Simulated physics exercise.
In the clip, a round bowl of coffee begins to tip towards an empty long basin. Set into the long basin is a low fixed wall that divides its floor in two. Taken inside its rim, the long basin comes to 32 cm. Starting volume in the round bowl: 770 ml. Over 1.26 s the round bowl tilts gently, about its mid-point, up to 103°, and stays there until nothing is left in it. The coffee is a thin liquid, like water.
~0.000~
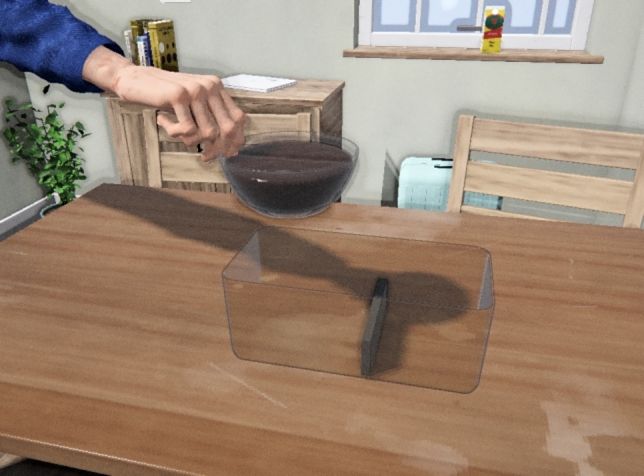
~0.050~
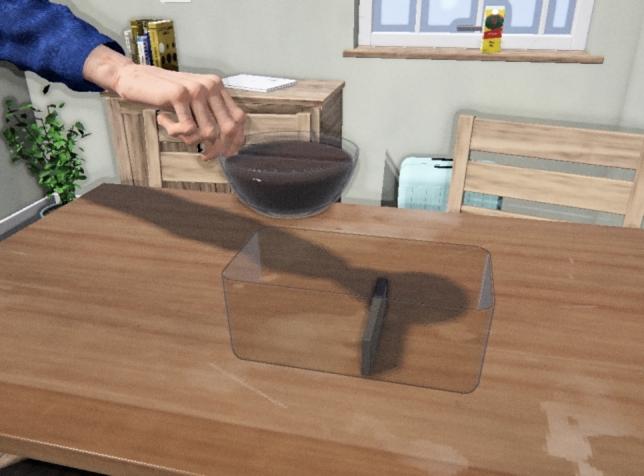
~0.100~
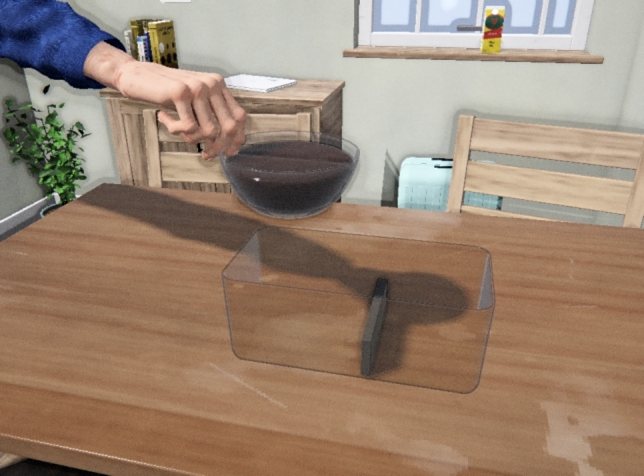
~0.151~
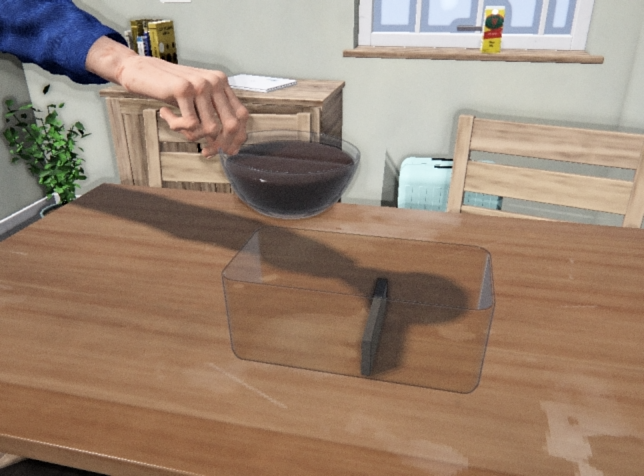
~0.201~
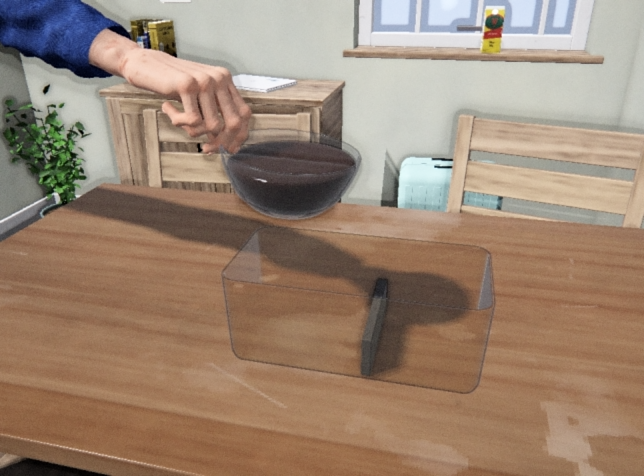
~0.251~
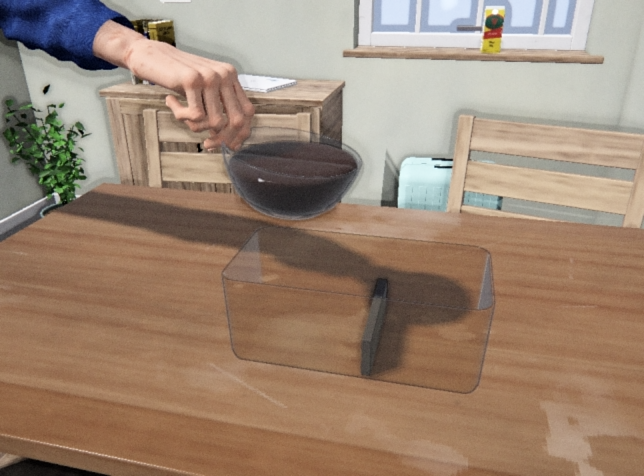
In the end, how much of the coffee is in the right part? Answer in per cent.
Roughly 78 percent is in the right part.
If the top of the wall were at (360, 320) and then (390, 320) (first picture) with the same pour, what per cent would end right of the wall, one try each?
Try 1: 75 %; try 2: 65 %.
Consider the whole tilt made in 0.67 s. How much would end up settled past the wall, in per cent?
In that case, roughly 60 per cent.
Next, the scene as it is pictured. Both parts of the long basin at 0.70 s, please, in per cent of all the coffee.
Left roughly 2, right roughly 26.
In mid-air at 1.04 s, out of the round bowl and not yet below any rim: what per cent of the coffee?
About 3 per cent.
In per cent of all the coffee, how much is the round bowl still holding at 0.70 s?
Close to 42 in a hundred.
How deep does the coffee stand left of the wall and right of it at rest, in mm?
The left side settles near 6 mm and the right side near 32 mm.
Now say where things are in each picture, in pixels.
In the first picture, it leans 0°; its right rim is at (357, 155); the coffee meets the walls at (230, 154) and (354, 162); the long basin's rim runs from (241, 251) to (492, 278); the wall's top is at (375, 308).
In the second picture, it leans 0°; its right rim is at (357, 156); the coffee meets the walls at (230, 153) and (354, 163).
In the third picture, it leans 2°; its right rim is at (358, 157); the coffee meets the walls at (232, 153) and (354, 163).
In the fourth picture, it leans 4°; its right rim is at (358, 160); the coffee meets the walls at (232, 153) and (355, 164).
In the fifth picture, it leans 6°; its right rim is at (359, 163); the coffee meets the walls at (233, 153) and (357, 166).
In the sixth picture, it leans 10°; its right rim is at (360, 168); the coffee meets the walls at (234, 152) and (358, 165).
Then, 0.70 s in, the tilt is 61° and 42 per cent is still to pour, 2 is left of the wall and 27 right of it.
Then, 1.04 s in, the tilt is 95° and 2 per cent is still to pour, 18 is left of the wall and 78 right of it.
Then, 1.38 s in, the tilt is 103° and 0 per cent is still to pour, 22 is left of the wall and 78 right of it.
Then, 1.76 s in, the tilt is 103° and 0 per cent is still to pour, 22 is left of the wall and 78 right of it.
Finally, 22 per cent lies left of the wall, 78 right of it and 0 outside.
